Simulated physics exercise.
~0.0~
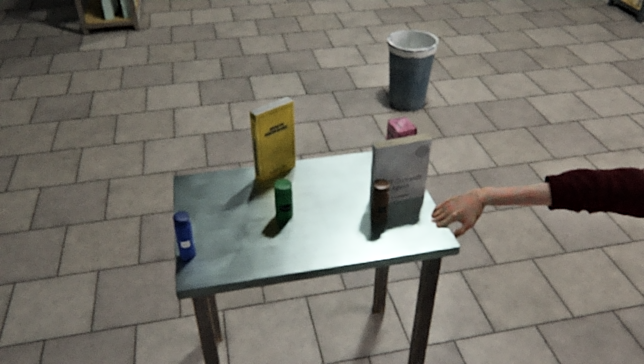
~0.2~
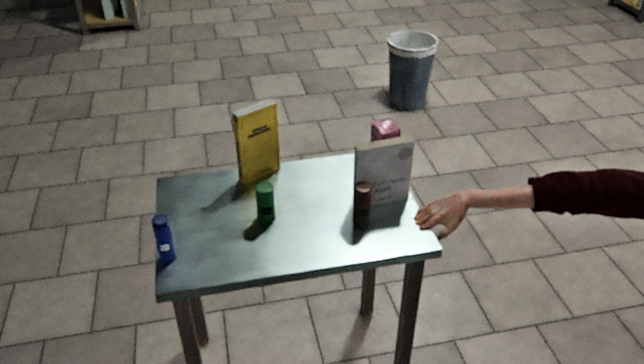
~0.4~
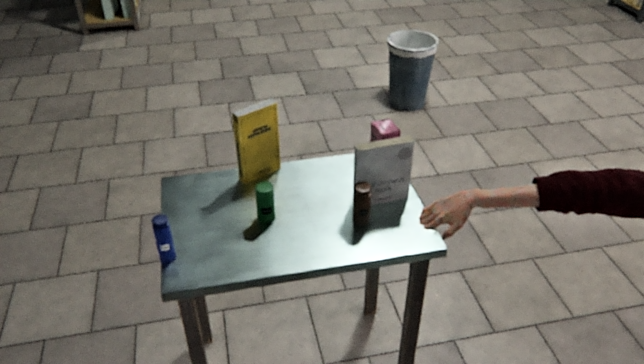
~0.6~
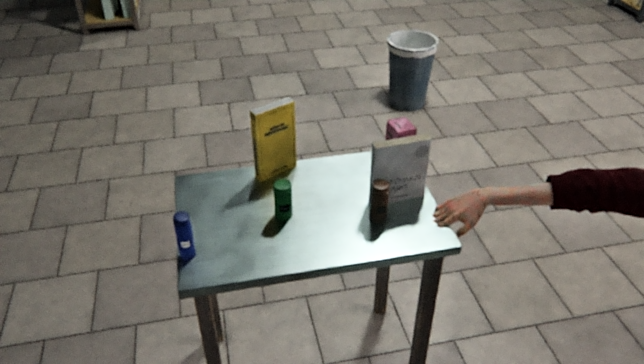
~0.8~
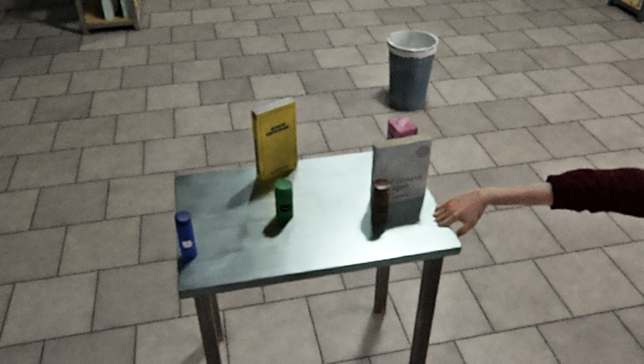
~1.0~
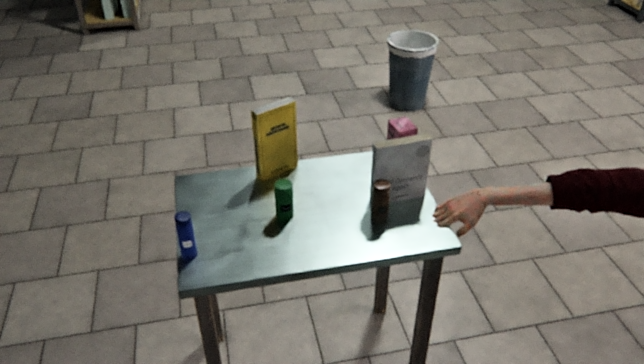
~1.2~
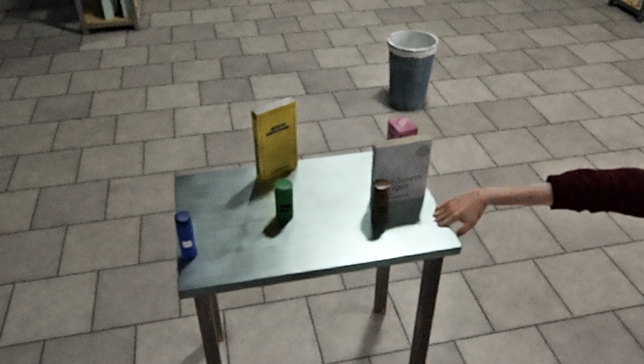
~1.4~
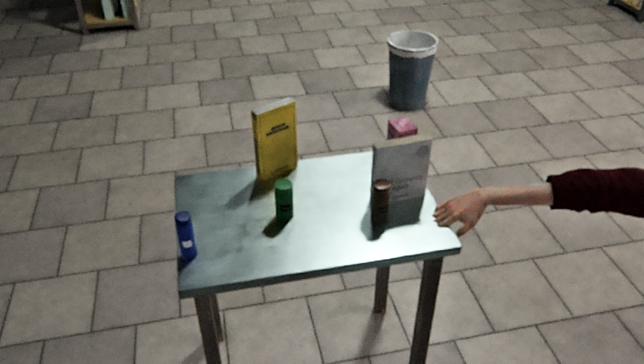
A small pale table stands on a grey tiled floor, seen from above at an angle, with a waste bin behind it. On it are an upright yellow book towards the back, a white book at the right with a brown shaker before it and a pink carton behind, a green shaker near the middle and a blue shaker at the left edge. A hand at the right edge draws the table a short way left, and everything rides along. The table then moves back to the right. It comes to rest with both books and all the shakers still standing.
